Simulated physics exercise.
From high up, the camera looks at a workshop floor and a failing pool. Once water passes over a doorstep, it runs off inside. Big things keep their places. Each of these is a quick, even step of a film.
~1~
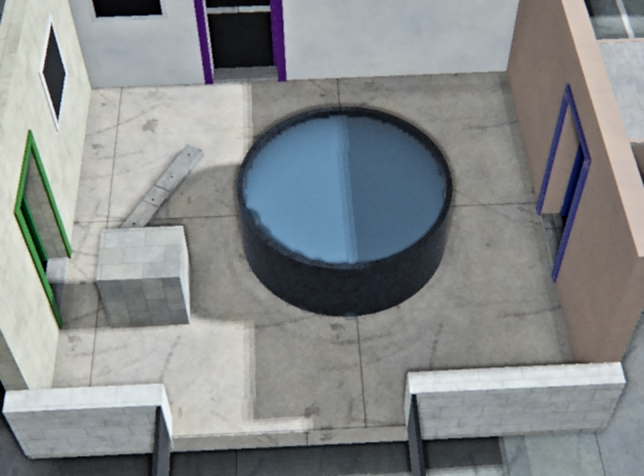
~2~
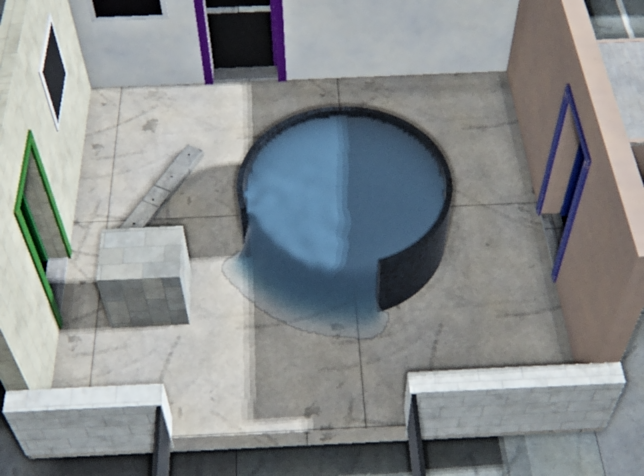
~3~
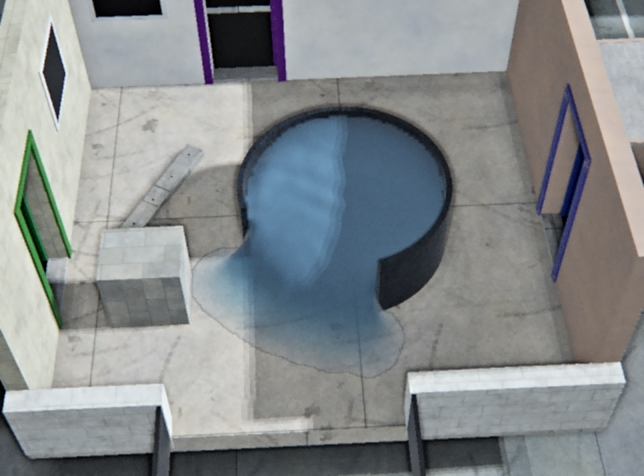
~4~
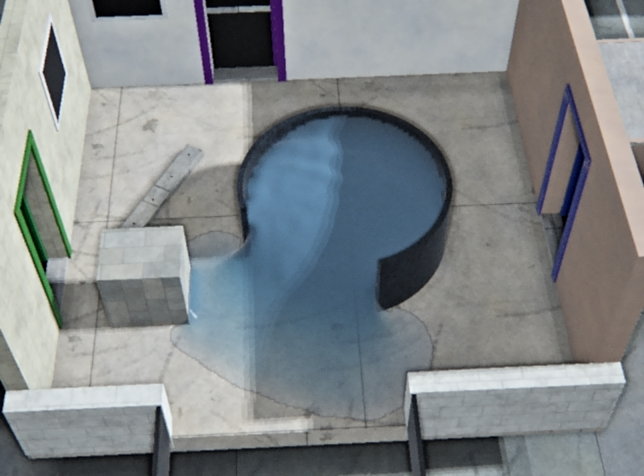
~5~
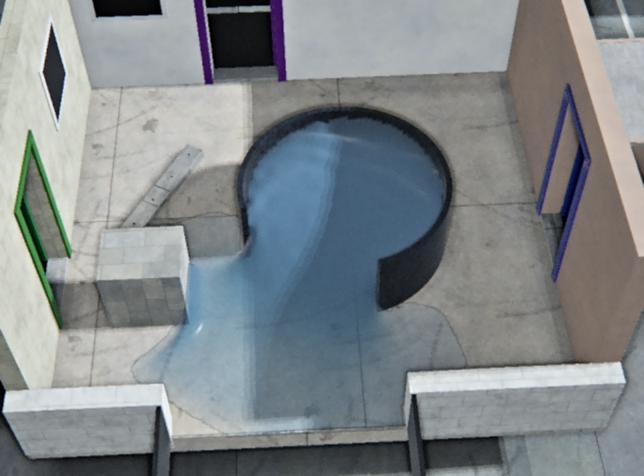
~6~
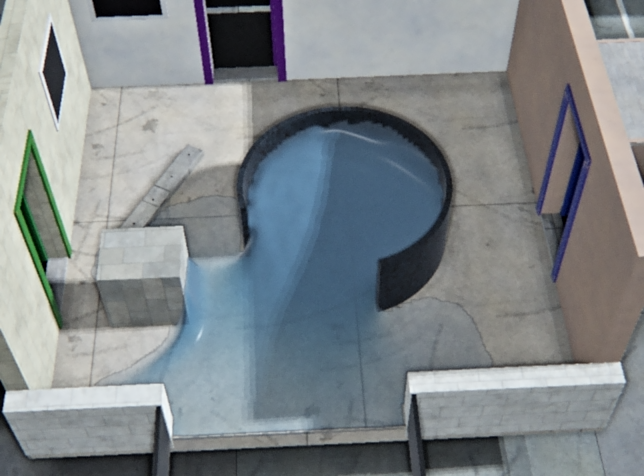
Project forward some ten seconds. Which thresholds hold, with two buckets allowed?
Outcome: The purple door will respect the limit; the green door will break the limit; the blue door will respect the limit.
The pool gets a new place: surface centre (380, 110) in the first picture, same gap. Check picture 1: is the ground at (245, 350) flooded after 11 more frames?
That spot ends up drenched.
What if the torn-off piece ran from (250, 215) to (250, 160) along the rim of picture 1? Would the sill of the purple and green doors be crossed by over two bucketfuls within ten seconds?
As it turns out, the purple one rises above while the green one rises above.
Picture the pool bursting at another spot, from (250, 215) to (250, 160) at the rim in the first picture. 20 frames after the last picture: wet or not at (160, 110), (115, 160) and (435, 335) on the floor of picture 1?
Taking the three spots as listed, they end up inundated, inundated and spared.
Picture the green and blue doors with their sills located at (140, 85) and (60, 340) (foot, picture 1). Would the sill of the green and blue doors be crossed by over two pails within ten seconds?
Note: Green door breaks the limit; blue door breaks the limit.
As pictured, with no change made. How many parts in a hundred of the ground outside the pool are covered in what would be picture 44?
Roughly 80 %.
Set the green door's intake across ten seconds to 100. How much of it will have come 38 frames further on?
Some 80 in a hundred.
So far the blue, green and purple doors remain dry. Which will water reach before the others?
That's the one in green.
A moment on, water covers 35 % of the floor; the purple door not reached, the green door under two buckets in, the blue door not reached.
Next, water covers 45 % of the floor; the purple door not reached, the green door under two buckets in, the blue door wet at the sill, nothing in.
Then, water covers 70 % of the floor; the purple door wet at the sill, nothing in, the green door under two buckets in, the blue door wet at the sill, nothing in.
Later, water covers 80 % of the floor; the purple door under two buckets in, the green door over two buckets in, the blue door wet at the sill, nothing in.
In the end, water covers 90 % of the floor; the purple door under two buckets in, the green door over two buckets in, the blue door wet at the sill, nothing in.
